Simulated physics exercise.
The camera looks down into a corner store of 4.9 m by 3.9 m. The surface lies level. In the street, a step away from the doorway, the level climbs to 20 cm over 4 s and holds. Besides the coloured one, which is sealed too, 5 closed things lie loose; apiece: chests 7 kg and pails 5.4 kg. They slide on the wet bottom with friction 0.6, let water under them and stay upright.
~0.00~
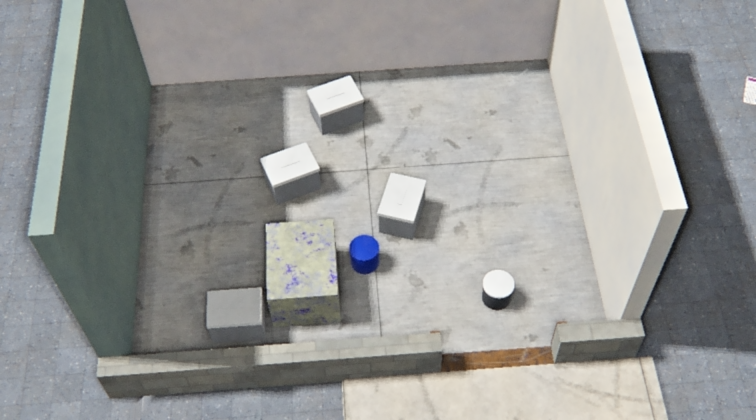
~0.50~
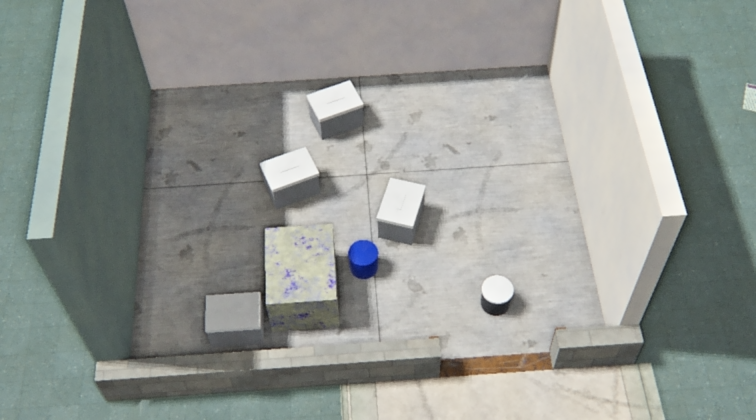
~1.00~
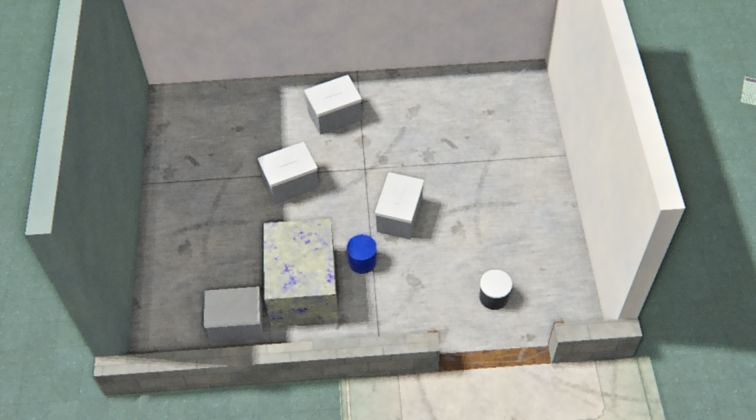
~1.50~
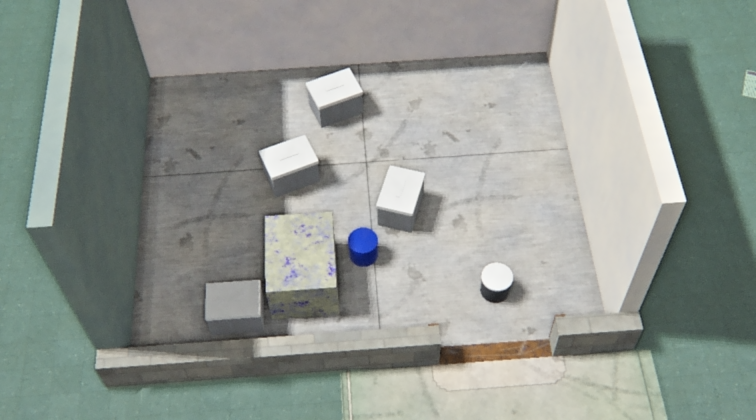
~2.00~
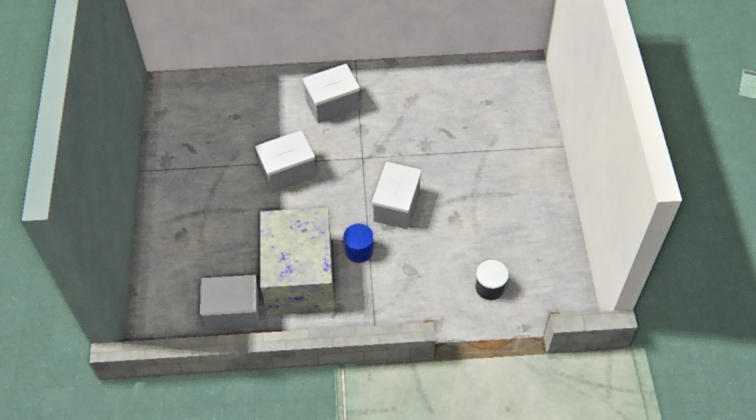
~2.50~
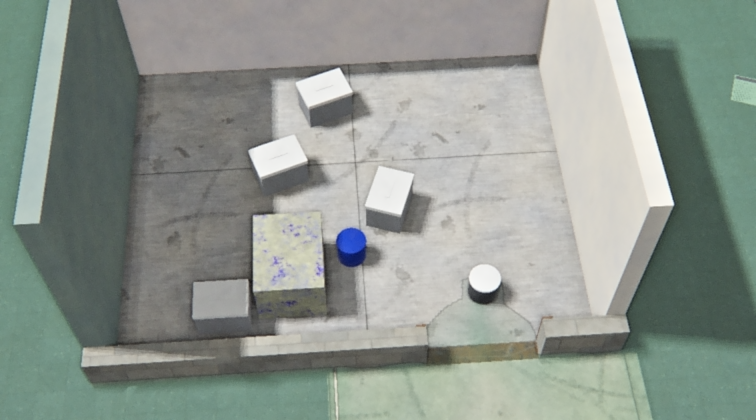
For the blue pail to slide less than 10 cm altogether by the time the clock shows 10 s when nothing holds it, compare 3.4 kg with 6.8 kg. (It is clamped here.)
I expect that only the larger load is enough.
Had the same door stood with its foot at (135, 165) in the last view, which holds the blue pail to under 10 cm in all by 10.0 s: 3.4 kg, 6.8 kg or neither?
Then the smaller load will do.
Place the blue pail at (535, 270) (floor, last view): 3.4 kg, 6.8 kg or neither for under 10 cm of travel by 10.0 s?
Neither holds.
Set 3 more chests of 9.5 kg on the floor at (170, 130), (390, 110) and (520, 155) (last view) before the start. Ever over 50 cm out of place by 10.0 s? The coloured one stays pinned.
In turn: Under, more, more.
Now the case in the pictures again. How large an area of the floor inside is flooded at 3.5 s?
Roughly 2.5 m2.
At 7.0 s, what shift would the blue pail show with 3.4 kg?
Roughly 80 cm.
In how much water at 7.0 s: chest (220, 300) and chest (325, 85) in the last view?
Roughly 0 and 4 cm.
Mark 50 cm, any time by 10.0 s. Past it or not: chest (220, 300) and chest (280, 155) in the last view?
In turn: Less, less.
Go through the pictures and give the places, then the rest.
The first frame shows the blue pail at (364, 248) rests on the ground; water covers 0.0 m2; 0 of 6 have shifted.
The second frame shows the blue pail at (363, 252), on the bottom; 0.0 m2 under water; 0 of 6 have shifted.
The third frame shows the blue pail at (362, 247), on the bottom; 0.0 m2 under water; 0 of 6 have shifted.
The fourth frame shows the blue pail at (363, 240) rests on the ground; 0.0 m2 under water; 0 of 6 have shifted.
The fifth frame shows the blue pail at (359, 236) rests on the ground; water covers 0.0 m2; 0 of 6 have shifted.
The sixth frame shows the blue pail at (351, 240) rests on the ground; 0.4 m2 under water; 0 of 6 have shifted.
After 3.5 s the blue pail would be 0 cm from its start with 3.4 kg and 0 cm from its start with 6.8 kg; 0 cm of water round it then.
After 4.5 s the blue pail would be 1 cm from its start with 3.4 kg and 0 cm from its start with 6.8 kg; 3 cm of water round it then.
After 7.0 s the blue pail would be 71 cm from its start with 3.4 kg and 0 cm from its start with 6.8 kg; 4 cm of water round it then.
After 10.0 s the blue pail would be 87 cm from its start with 3.4 kg and 0 cm from its start with 6.8 kg; 4 cm of water round it then.
